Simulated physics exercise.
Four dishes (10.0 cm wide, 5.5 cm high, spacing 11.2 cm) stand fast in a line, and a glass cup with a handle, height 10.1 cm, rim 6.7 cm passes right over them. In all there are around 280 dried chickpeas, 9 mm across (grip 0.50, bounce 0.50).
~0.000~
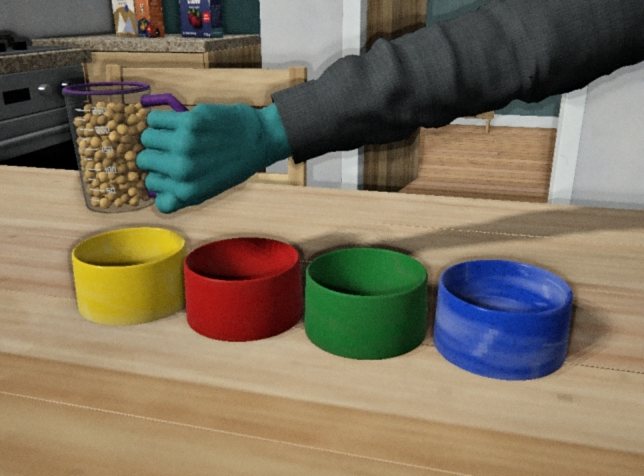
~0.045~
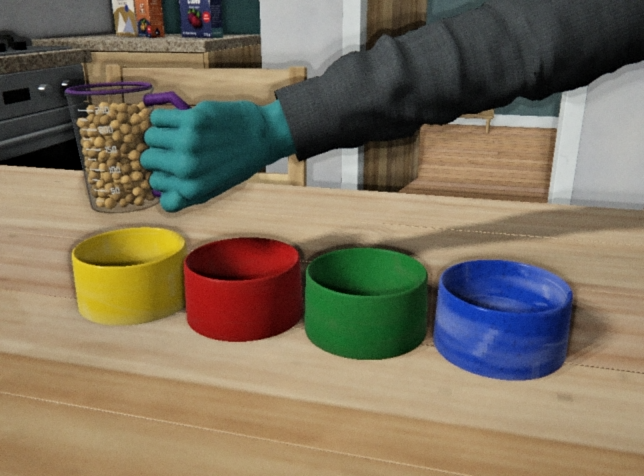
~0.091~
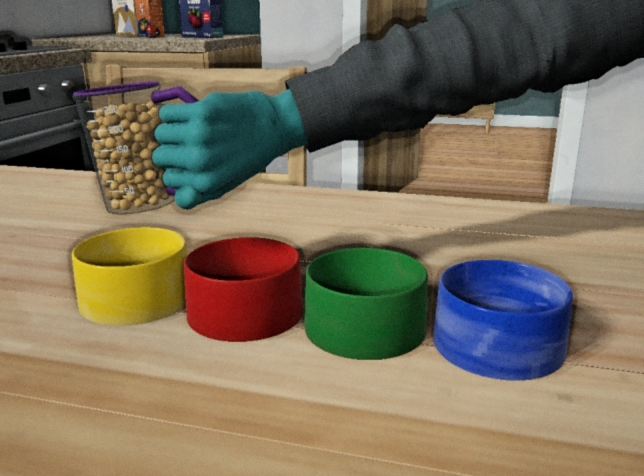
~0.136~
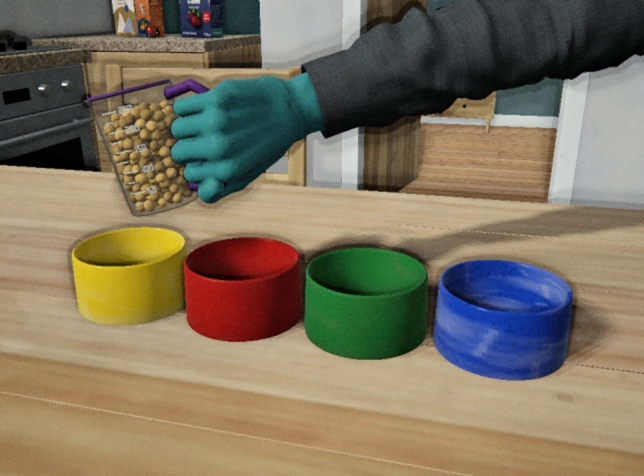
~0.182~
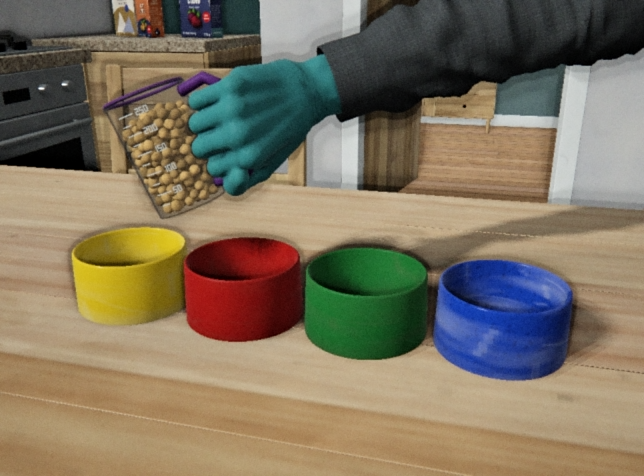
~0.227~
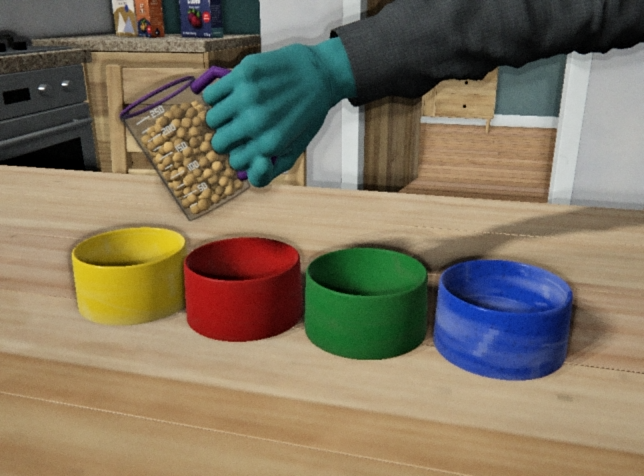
A gloved hand moves a cup of chickpeas right above four coloured dishes, tilting it left.
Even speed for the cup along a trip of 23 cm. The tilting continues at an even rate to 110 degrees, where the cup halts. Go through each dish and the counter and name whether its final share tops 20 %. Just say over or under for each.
Going through them: Red dish comes out over, blue dish comes out under, green dish comes out under, yellow dish comes out under, counter comes out over.
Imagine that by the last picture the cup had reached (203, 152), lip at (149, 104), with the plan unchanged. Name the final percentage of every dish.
Kept per dish: Red = 50, blue = 0, green = 10, yellow = 0.
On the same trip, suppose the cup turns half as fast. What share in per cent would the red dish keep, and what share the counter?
Result: Red dish 50, counter 40.
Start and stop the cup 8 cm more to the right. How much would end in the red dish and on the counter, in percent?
Shares would be red 0 and counter 0.
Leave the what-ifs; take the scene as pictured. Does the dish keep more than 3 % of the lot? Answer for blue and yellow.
As for blue, not so, and as for yellow, not so.
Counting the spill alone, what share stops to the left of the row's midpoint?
It's close to 50 in a hundred.
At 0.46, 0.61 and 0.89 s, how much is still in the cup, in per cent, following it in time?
In order, near 100 %, 100 % and 80 %.
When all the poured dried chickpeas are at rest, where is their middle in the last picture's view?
Est. centre at rest: (280, 306) px.
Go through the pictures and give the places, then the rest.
Cup at (115, 147), tilt 0 degrees, lip at (73, 87), moved 0.0 cm; middle of the pieces at (112, 149); yellow dish at (130, 247); red dish at (243, 258); green dish at (367, 271); blue dish at (504, 285), in the first frame.
Cup at (119, 147), tilt 1 degrees, lip at (76, 88), moved 0.4 cm; middle of the pieces at (116, 149), in the second frame.
Cup at (130, 148), tilt 6 degrees, lip at (84, 92), moved 1.5 cm; middle of the pieces at (127, 150), in the third frame.
Cup at (148, 149), tilt 13 degrees, lip at (97, 99), moved 3.3 cm; middle of the pieces at (146, 152), in the fourth frame.
Cup at (169, 150), tilt 22 degrees, lip at (112, 107), moved 5.3 cm; middle of the pieces at (167, 153), in the fifth frame.
Cup at (189, 151), tilt 30 degrees, lip at (129, 116), moved 7.2 cm; middle of the pieces at (188, 155); yellow dish at (130, 247); red dish at (243, 258); green dish at (367, 271); blue dish at (504, 285). The cup turns about 175 degrees a second and travels 43 cm a second, in the sixth frame.
After 0.46 s, tilt 71 degrees; cup holds 100 %.
Then, at 0.61 s, tilt 97 degrees; cup holds 100 %.
After 0.89 s, tilt 110 degrees; cup holds 80 %, red 5 %, green 5 %.
By 2.6 s all is still; red 50 %, blue 0 %, green 10 %, yellow 0 %, counter 40 %.
